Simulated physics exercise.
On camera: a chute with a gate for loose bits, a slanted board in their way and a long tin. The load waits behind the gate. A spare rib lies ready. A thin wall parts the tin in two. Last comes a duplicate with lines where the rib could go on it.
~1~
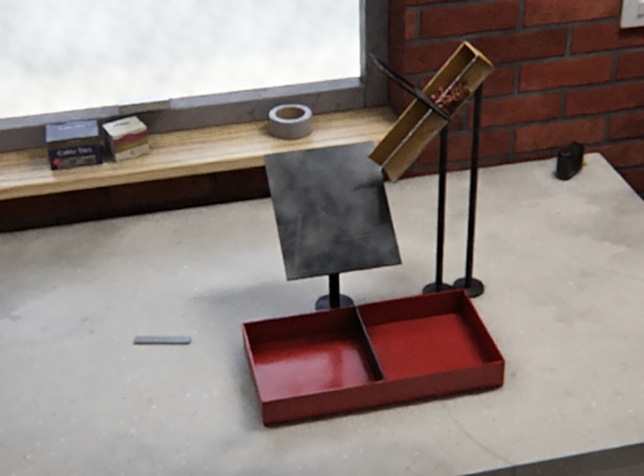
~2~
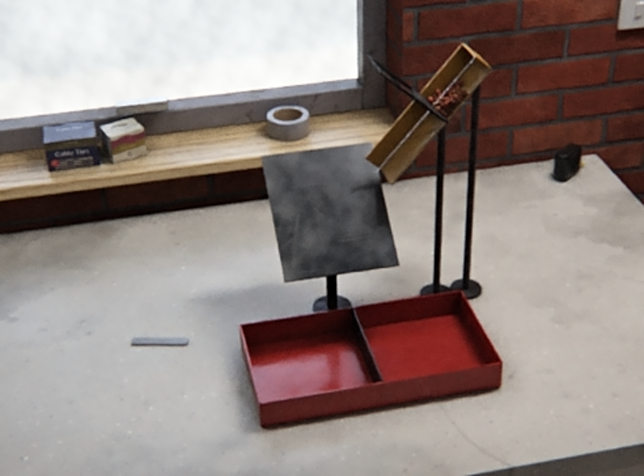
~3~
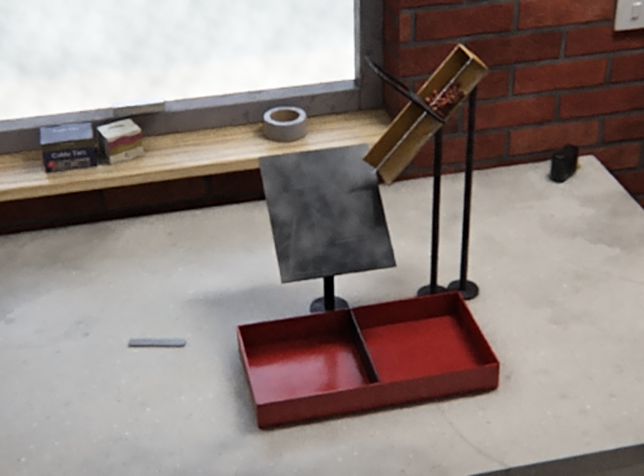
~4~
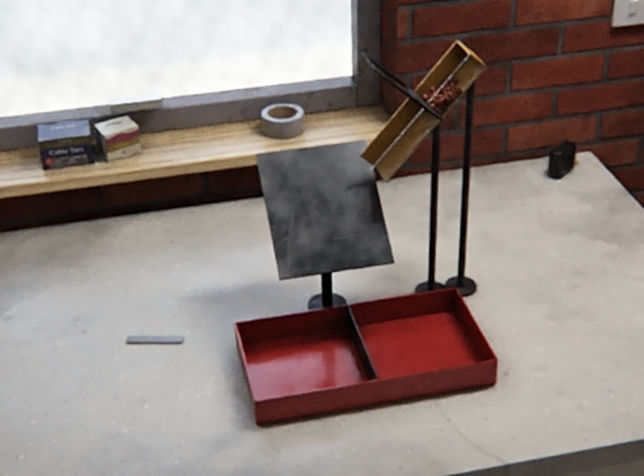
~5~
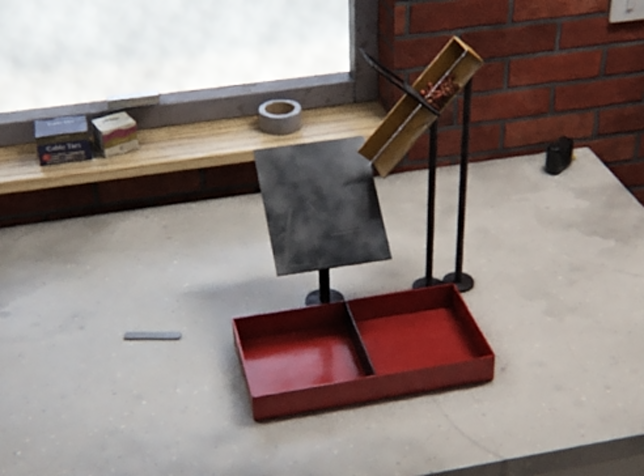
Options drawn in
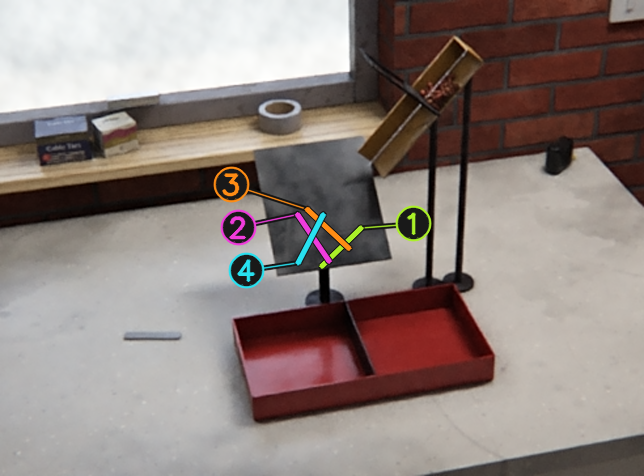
The view drifts very slightly, shifting the whole scene a touch to the left and then a little upward, while nothing on the worktop moves. Reddish bits stay in a steep wooden chute above a slanted dark board and a red, two-part tin, with a small grey strip lying to the left.
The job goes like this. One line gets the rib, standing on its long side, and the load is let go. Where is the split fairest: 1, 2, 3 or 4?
It is 2.
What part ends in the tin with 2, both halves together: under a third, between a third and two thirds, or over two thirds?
Line 2 gives over two thirds.
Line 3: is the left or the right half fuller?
Right.
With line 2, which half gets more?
More lands on the left.
On the marked copy, line 1 from (361, 228) to (321, 266); line 2 from (297, 214) to (329, 261); line 3 from (307, 209) to (348, 248); line 4 from (323, 214) to (298, 262).
If 1 is chosen, of what is caught, all in the left half, none in the right.
If 2 is chosen, of what is caught, about two thirds in the left half, about a third in the right.
If 3 is chosen, of what is caught, a small part in the left half, nearly all in the right.
If 4 is chosen, of what is caught, nearly all in the left half, a small part in the right.
